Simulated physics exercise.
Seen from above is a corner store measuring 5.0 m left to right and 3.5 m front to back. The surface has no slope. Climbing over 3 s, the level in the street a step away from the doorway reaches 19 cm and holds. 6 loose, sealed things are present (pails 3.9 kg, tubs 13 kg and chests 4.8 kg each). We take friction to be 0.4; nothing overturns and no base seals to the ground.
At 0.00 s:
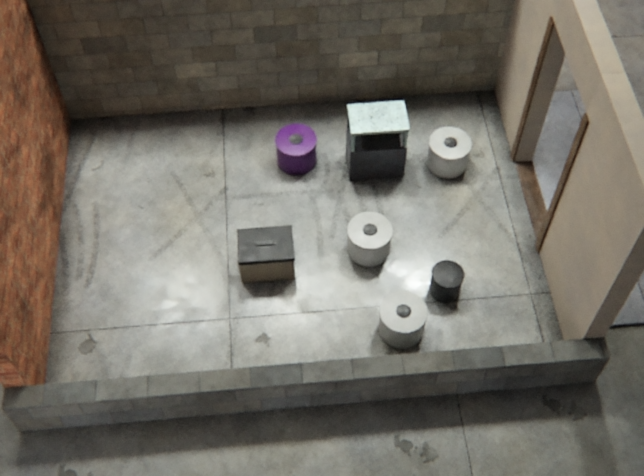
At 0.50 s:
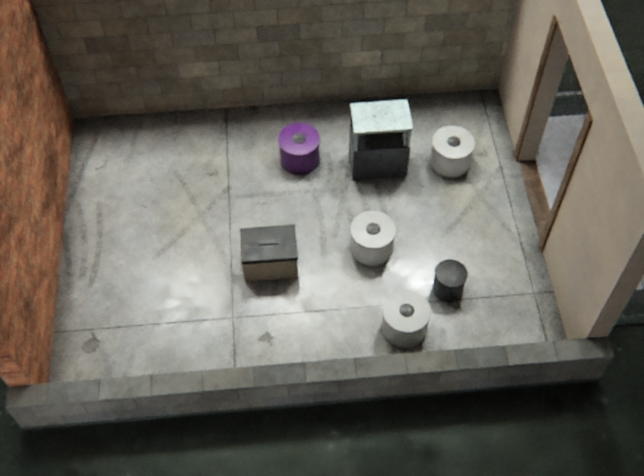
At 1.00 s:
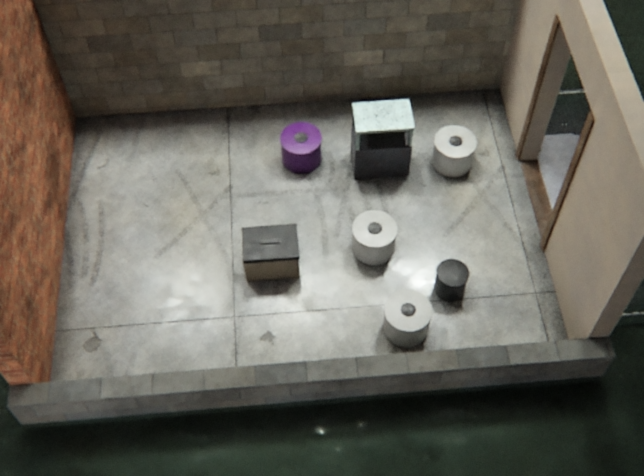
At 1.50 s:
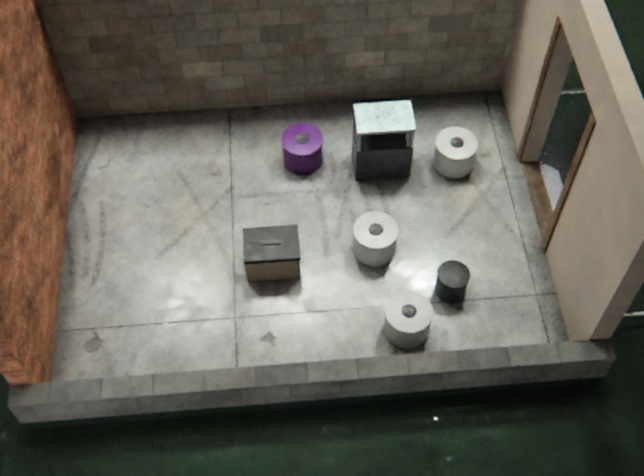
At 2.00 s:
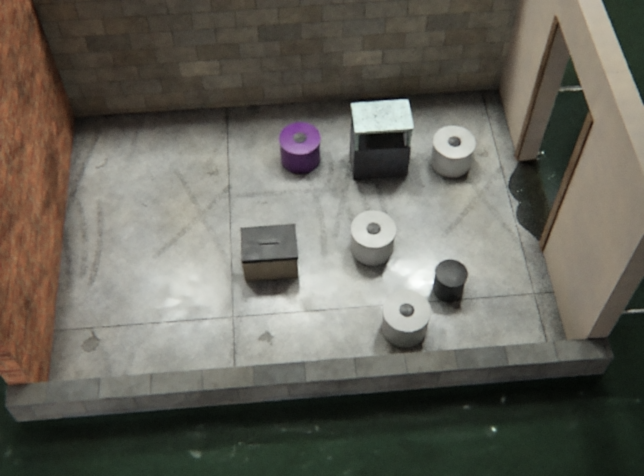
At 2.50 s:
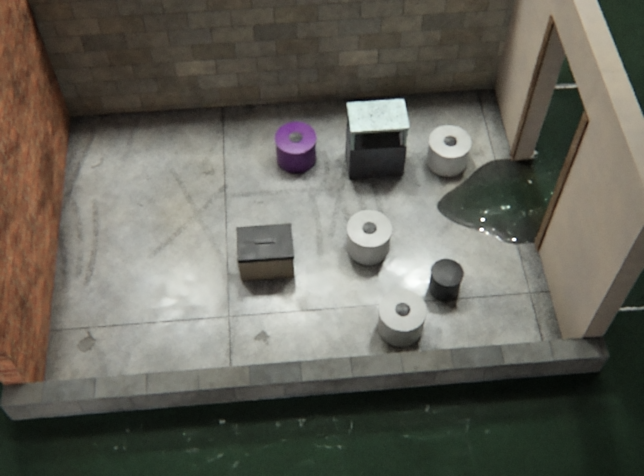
Dark water spreading around a small walled room, then entering through the right doorway onto the floor as tubs and chests stay still.
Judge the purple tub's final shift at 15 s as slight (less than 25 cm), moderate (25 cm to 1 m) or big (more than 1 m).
Moderate.
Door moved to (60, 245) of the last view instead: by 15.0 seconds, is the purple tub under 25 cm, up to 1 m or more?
Purple tub: Drifts slightly.
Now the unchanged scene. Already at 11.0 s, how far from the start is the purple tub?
About 0 cm out of place.
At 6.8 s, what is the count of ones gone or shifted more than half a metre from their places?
By then the count is 3.
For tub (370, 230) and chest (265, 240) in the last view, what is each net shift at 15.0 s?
They've ended up 150 cm and 140 cm away, in that order.
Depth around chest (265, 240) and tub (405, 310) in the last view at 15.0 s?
Depths: Near 11 cm, then near 7 cm.
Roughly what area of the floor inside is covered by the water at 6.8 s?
That flooded area is roughly 16 m2.
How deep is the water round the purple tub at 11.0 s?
4 cm, roughly.
After 3.5 s the purple tub is near (296, 138), 0.0 m from its start, aground; 0 afloat.
After 6.8 s the purple tub is near (296, 138), 0.0 m from its start, aground; 0 afloat.
After 11.0 s the purple tub is near (296, 138), 0.0 m from its start, aground; 1 afloat.
After 15.0 s the purple tub is near (328, 164), 0.5 m from its start, afloat; 5 afloat.
